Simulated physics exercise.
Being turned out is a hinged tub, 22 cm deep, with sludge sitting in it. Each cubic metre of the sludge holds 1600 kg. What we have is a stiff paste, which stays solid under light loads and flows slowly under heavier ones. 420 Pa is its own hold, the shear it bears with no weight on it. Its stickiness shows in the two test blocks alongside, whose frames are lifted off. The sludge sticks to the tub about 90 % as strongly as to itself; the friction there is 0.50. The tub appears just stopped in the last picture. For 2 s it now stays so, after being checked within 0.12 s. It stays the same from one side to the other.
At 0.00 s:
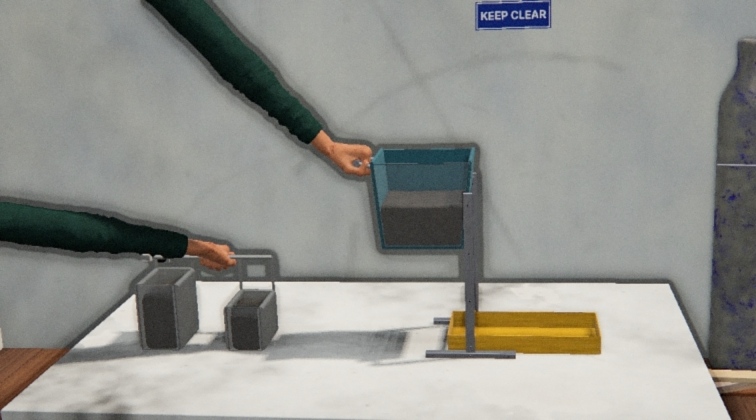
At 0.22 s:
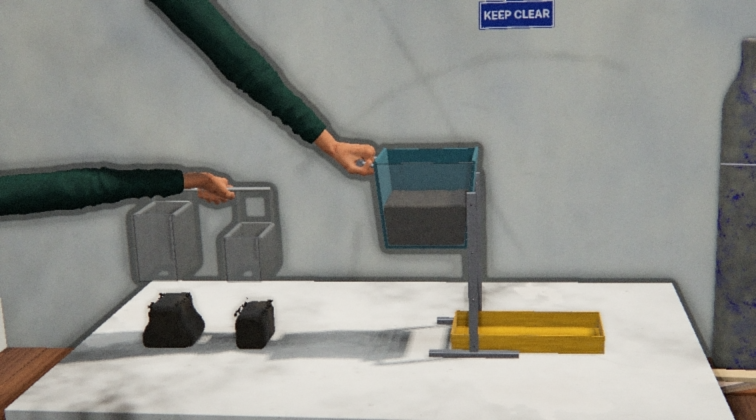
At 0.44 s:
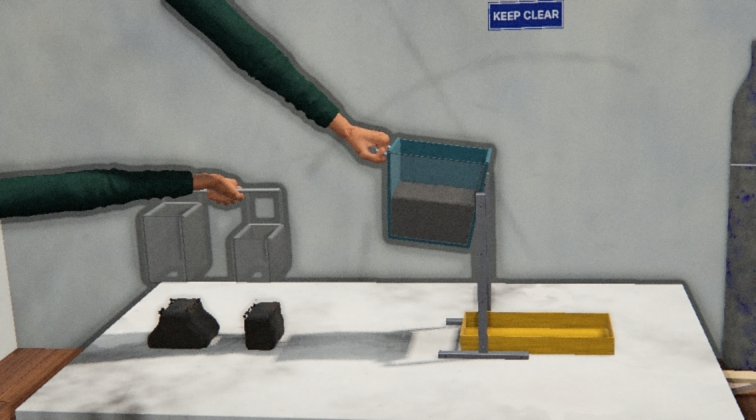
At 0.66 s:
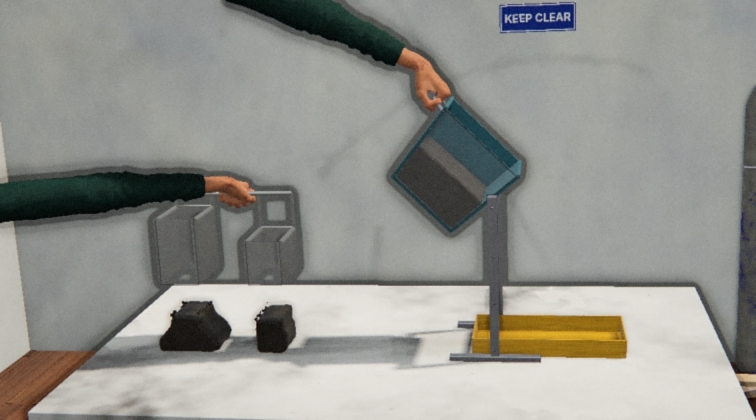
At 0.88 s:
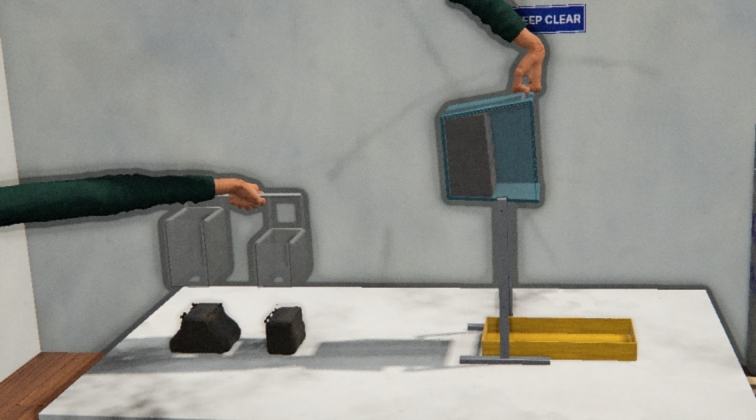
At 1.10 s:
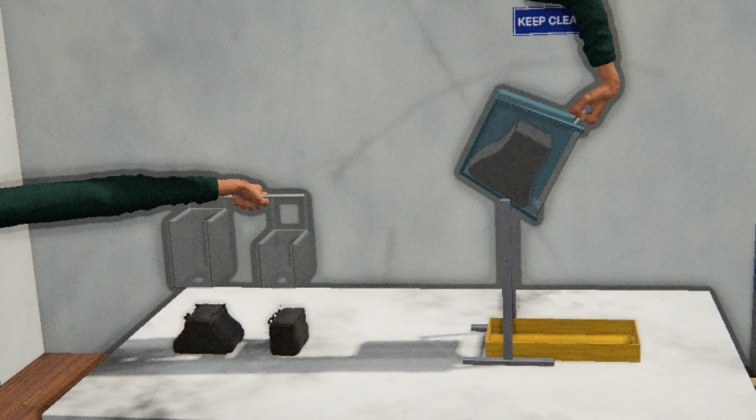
Two grey moulds are lifted by a green-sleeved arm off two dark blocks on a white table, seen from the front before a grey wall, and the left block slumps wider. At right, another hand swings a clear blue tub of dark sludge up and over rightward on its grey stand, behind which sits a yellow tray. The sludge turns with the tub, then shifts and deforms inside, as the camera drifts slightly left.
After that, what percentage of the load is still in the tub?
Roughly 0 %.
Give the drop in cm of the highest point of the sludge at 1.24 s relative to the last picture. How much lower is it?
Around 10 cm below its level in the last picture.
By 1.24 s, the tub is at 118 degrees and holds 43 %.
By 1.41 s, the tub is at 118 degrees and holds 0 %.
By 1.58 s, the tub is at 118 degrees and holds 0 %.
By 1.75 s, the tub is at 118 degrees and holds 0 %.
By 3.10 s, at the end, the tub is at 118 degrees and holds 0 %.
